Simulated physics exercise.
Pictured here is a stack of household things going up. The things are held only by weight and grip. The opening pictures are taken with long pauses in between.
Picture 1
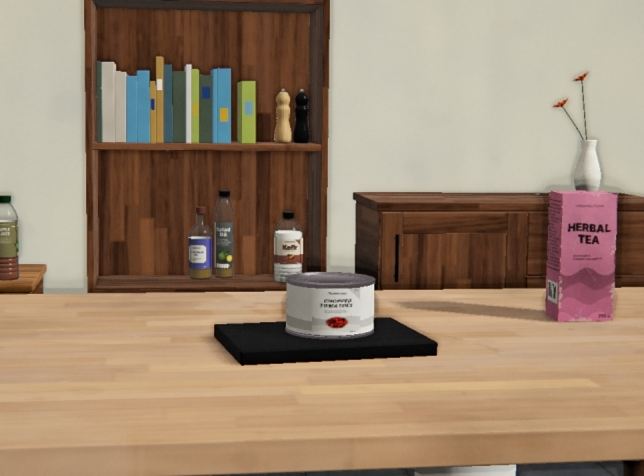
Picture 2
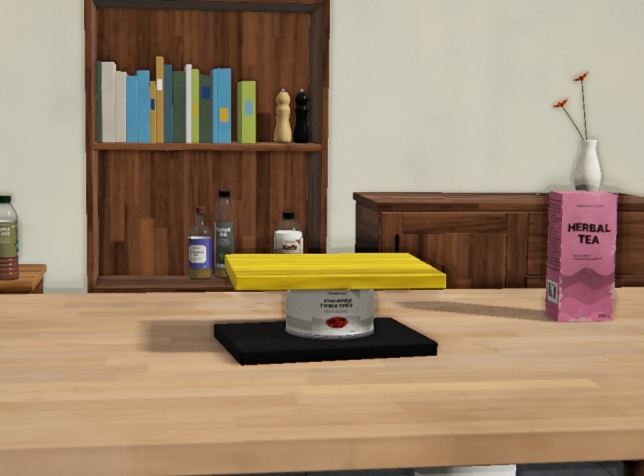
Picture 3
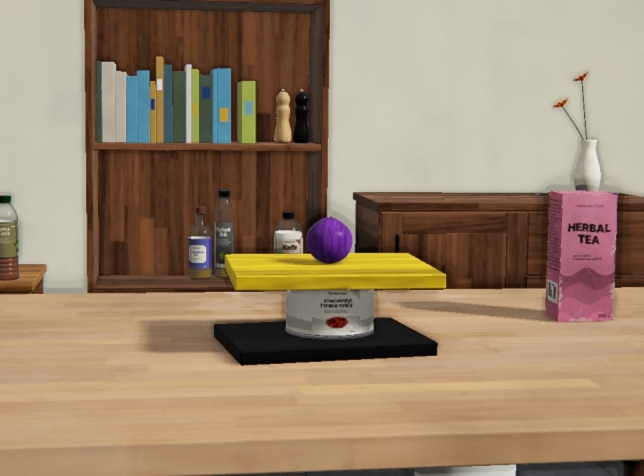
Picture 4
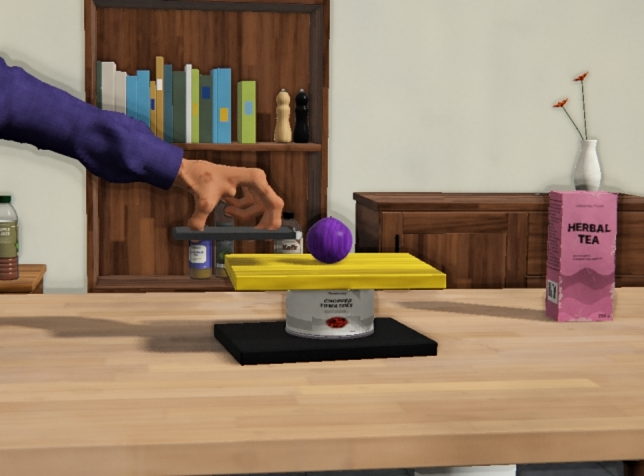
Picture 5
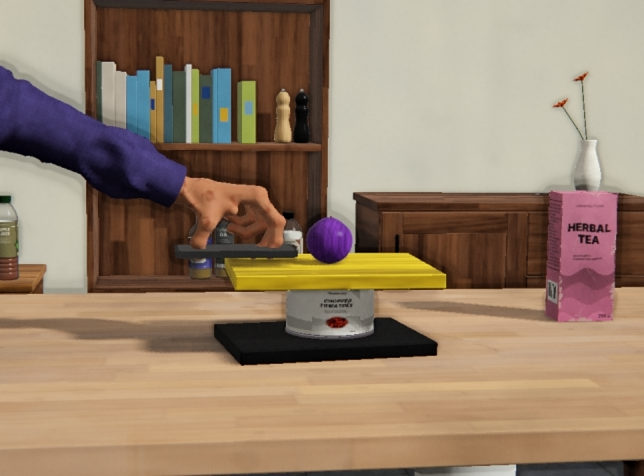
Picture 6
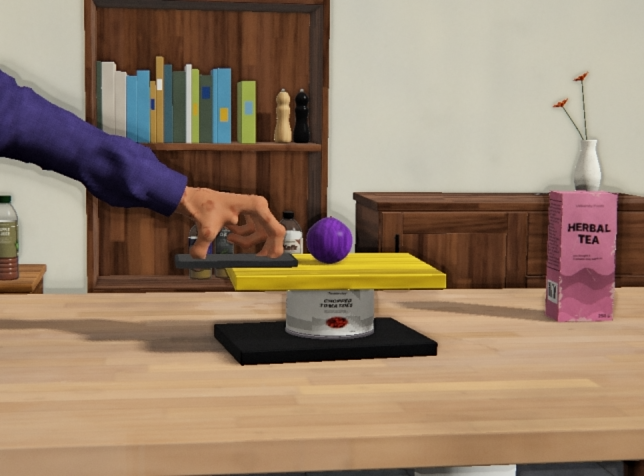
A room with a pale wall, a dark wooden bookshelf and a sideboard is seen from a still, level view across a light wooden table. A white tub sits on a black board at the centre, with a pink herbal tea carton to the right. A yellow board and a purple ball appear stacked above the tub, then a purple-sleeved hand from the left lowers a grey phone onto the board's left end.
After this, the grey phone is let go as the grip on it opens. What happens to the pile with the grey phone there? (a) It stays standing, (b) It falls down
It stays standing.
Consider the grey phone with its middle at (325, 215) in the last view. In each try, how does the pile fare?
Afterwards the pile tumbles over.
Then, 0.30 s later than the last frame, things are still on the move.
Then, 1.20 s later than the last frame, all is still.
Then, 2.00 s later than the last frame, grey phone resting near (235, 262).
When it is over, all 6 as before. End places, in pixels of the last picture, grey phone near (234, 262). The pile keeps its balance.
